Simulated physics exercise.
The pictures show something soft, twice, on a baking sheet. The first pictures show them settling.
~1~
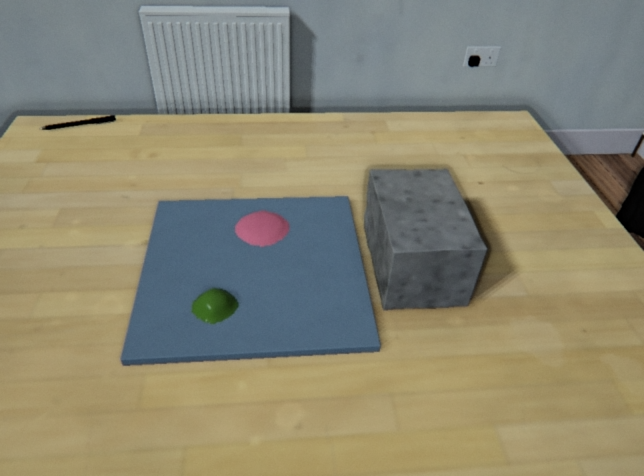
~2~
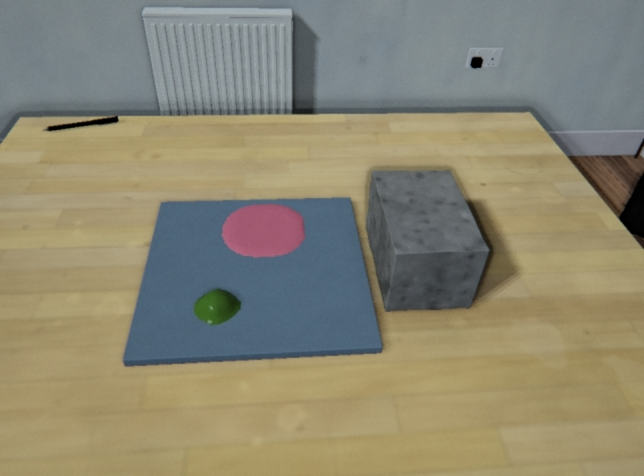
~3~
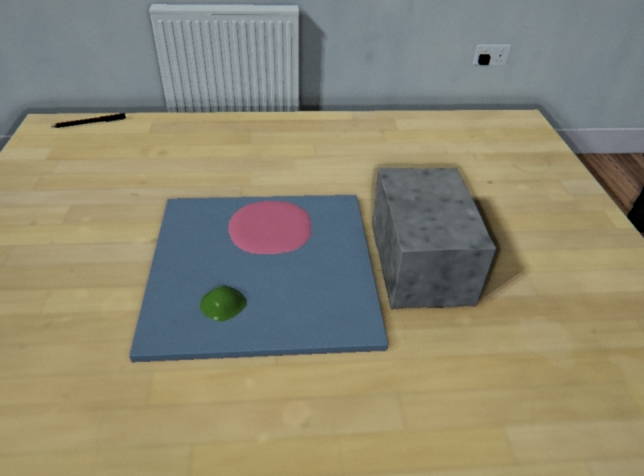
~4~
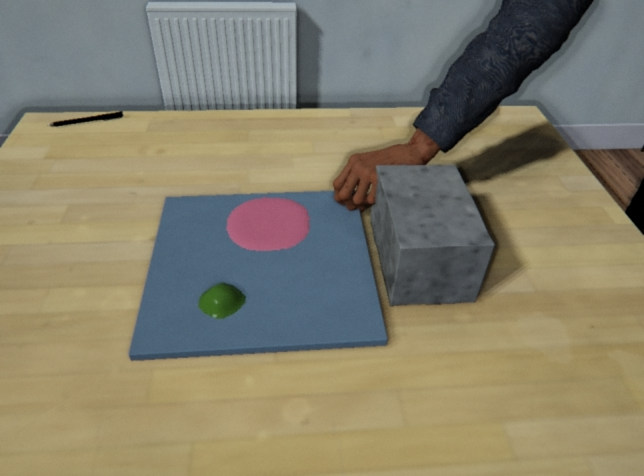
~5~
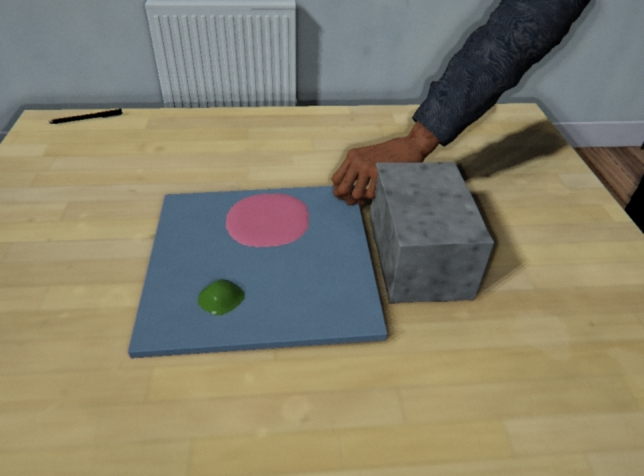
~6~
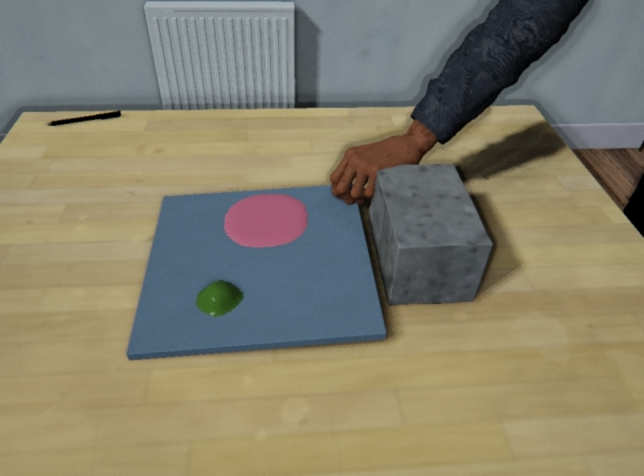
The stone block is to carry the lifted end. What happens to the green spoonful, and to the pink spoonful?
The green spoonful holds its ground and the pink spoonful slides over the edge.
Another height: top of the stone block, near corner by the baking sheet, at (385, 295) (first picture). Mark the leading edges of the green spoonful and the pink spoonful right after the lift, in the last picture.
The first near (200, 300), the second near (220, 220).
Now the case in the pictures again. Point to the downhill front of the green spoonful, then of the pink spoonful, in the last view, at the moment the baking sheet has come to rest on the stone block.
In turn (186, 286) and (171, 219).
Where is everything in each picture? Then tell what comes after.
In the first picture, the baking sheet lies flat; green spoonful (214, 300) a tall heap; pink spoonful (262, 225) a low mound; stone block (434, 282).
In the second picture, they settle; green spoonful (216, 301) a tall heap; pink spoonful (265, 229) spread thin.
In the third picture, at rest; green spoonful (222, 298) a tall heap; pink spoonful (271, 226) spread thin.
In the fourth picture, a hand takes the end; green spoonful (221, 295) a tall heap; pink spoonful (269, 222) spread thin.
In the fifth picture, the end is rising; green spoonful (220, 292) a tall heap; pink spoonful (268, 218) spread thin.
In the sixth picture, the baking sheet slopes by about 3°; green spoonful (218, 293) a tall heap; pink spoonful (267, 218) spread thin; stone block (439, 277).
Shortly, slope about 23°; the green spoonful has not moved; the pink spoonful has crept down a long way.
Then, the green spoonful has not moved; the pink spoonful is dripping off the low end.
At the finish, slope about 23°; the green spoonful has not moved; the pink spoonful is dripping off the low end.
